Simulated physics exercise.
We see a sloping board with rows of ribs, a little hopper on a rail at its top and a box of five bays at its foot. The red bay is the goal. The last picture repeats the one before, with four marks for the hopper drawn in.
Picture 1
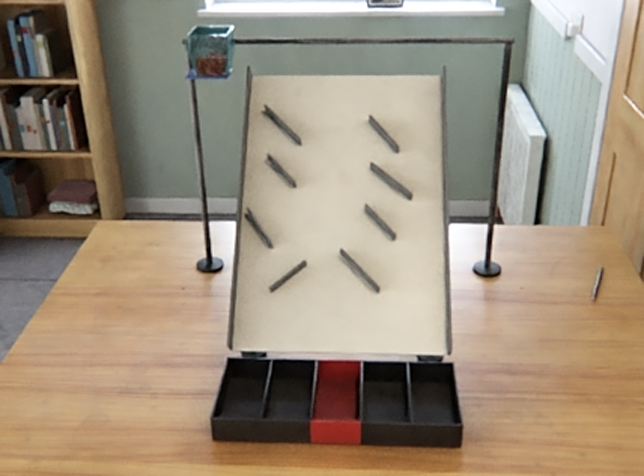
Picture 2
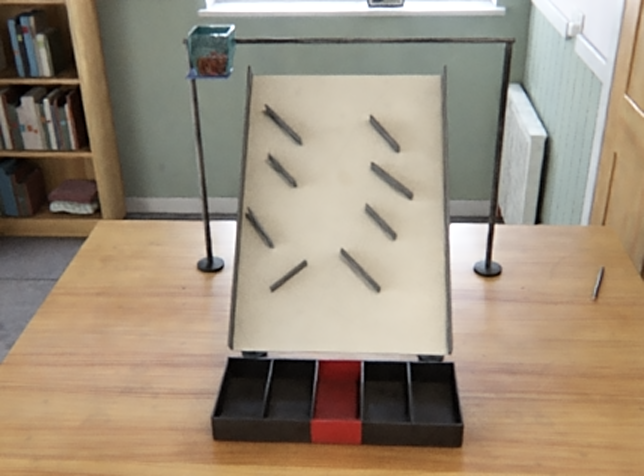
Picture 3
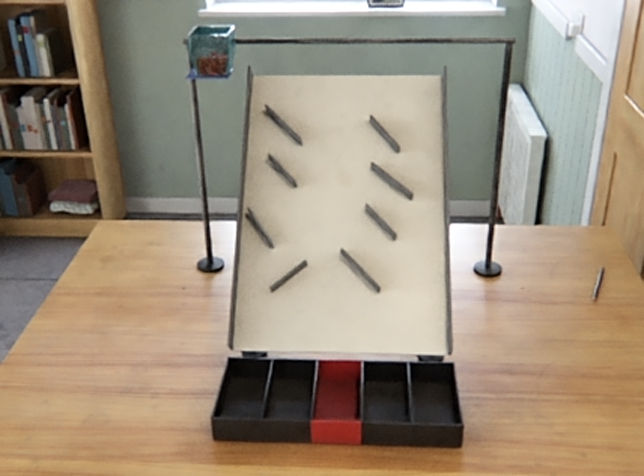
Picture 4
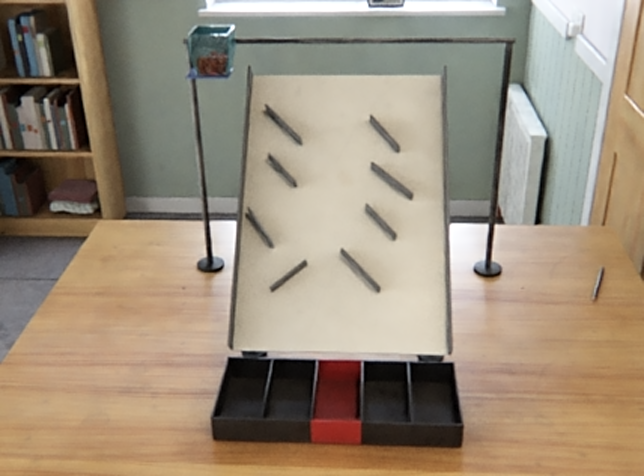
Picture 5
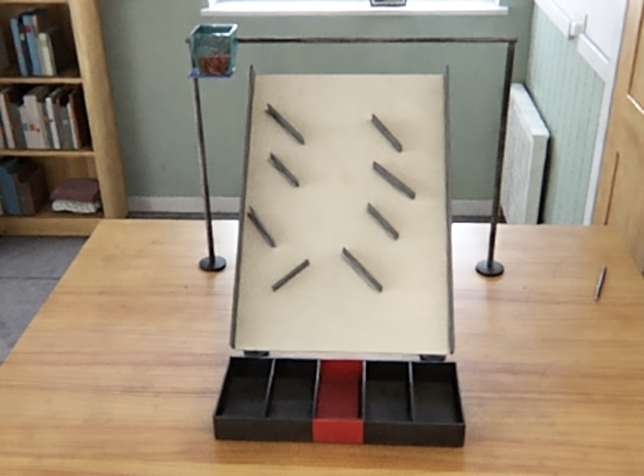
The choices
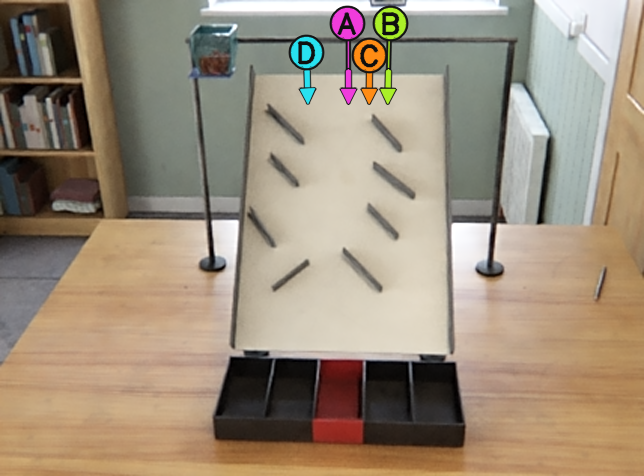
At the start, a small glassy hopper with reddish contents sits at the left end of a dark rail, above a pale sloping board with dark ribs and a black box with a red middle bay. Nothing on the table visibly moves, and finally the whole view shifts very slightly.
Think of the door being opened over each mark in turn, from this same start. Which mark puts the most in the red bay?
Best: D.
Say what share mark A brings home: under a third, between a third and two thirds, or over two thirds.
It is under a third.
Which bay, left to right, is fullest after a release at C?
The fifth.
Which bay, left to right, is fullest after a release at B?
It is the fifth one.
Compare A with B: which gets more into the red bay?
That would be A.
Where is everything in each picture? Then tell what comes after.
The first frame shows hopper (214, 66), kidney beans, door shut.
The second frame shows ribs (265, 104) to (301, 139), (370, 115) to (399, 147), (268, 153) to (295, 182).
The third frame shows ribs (372, 162) to (413, 194), (248, 207) to (272, 243), (366, 204) to (396, 235).
The fourth frame shows ribs (270, 288) to (306, 260), (341, 248) to (380, 288).
The fifth frame shows red bay (338, 430), number 3 of 5 from the left.
On the marked copy, mark A meets the board at (348, 98); mark B meets the board at (387, 98); mark C meets the board at (369, 98); mark D meets the board at (307, 98).
For mark A, roughly a quarter in the red bay, the larger part in other bays.
For mark B, just a few in the red bay, almost all in other bays.
For mark C, about a tenth in the red bay, almost all in other bays.
For mark D, roughly half in the red bay, roughly half in other bays.
